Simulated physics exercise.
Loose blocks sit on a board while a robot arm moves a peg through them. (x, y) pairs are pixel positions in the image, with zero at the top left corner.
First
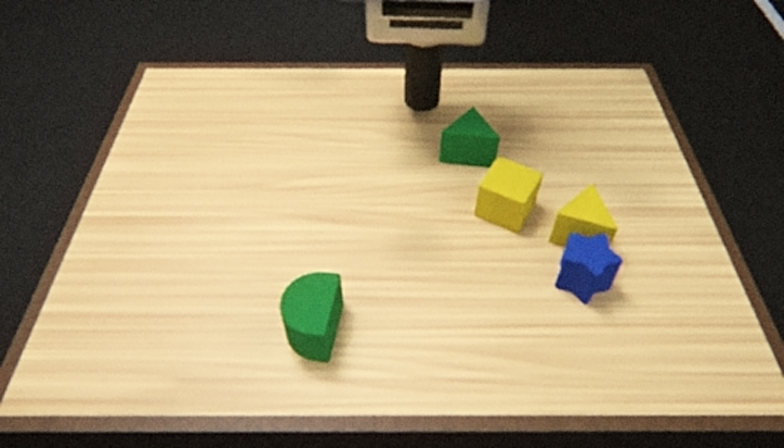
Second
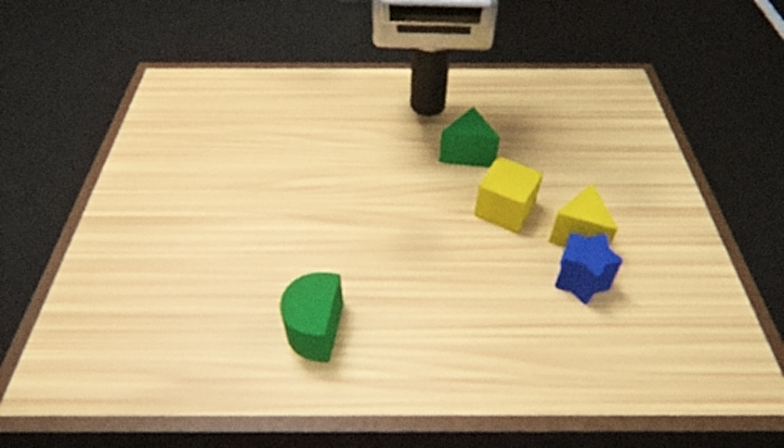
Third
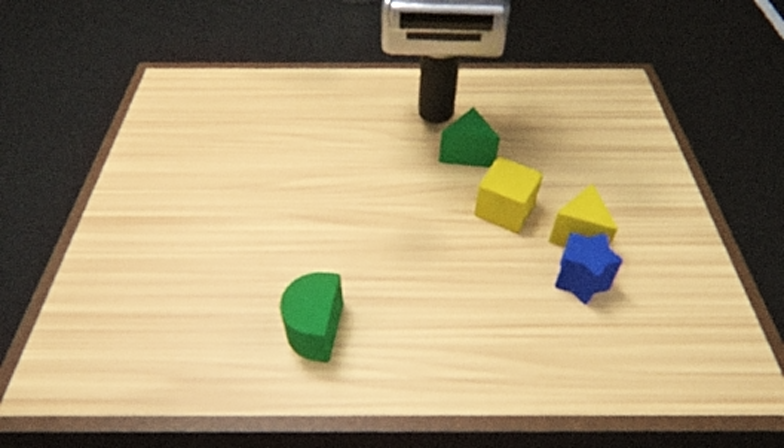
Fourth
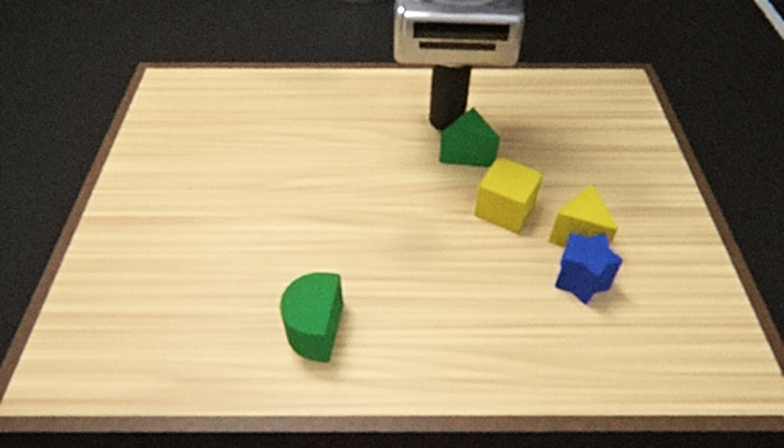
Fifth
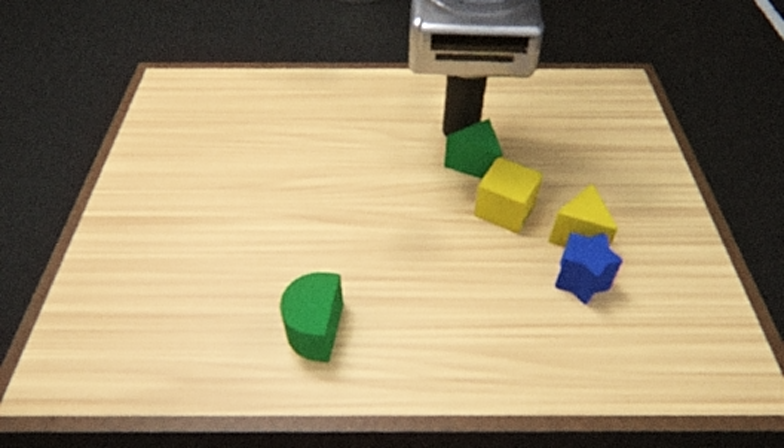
To begin with, a robot arm holds a dark peg near the far edge of a wooden board scattered with green, yellow and blue blocks. The peg moves gradually right and toward the viewer, reaches the green triangular block, and nudges it slightly toward the yellow four-sided block, while the other blocks stay still.
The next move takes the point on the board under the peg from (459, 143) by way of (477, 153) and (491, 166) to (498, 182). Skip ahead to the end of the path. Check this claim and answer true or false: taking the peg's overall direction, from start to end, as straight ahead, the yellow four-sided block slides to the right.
The claim holds.
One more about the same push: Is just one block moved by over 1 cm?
No, it doesn't check out.
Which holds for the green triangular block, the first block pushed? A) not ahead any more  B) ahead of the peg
B - ahead of the peg.
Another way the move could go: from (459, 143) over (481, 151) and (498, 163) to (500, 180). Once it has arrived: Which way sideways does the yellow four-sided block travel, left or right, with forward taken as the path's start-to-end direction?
Measured against the direction from start to end, the yellow four-sided block shifts toward the right-hand side.
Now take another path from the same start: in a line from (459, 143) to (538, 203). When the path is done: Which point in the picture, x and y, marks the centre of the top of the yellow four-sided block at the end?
Final place: (513, 210).
What follows on the original path. Halfway along, peg at (488, 148); green triangular block at (510, 153); yellow four-sided block at (511, 183).
At the end, peg at (501, 170); green triangular block at (523, 177); yellow four-sided block at (514, 207); yellow triangular block unmoved.
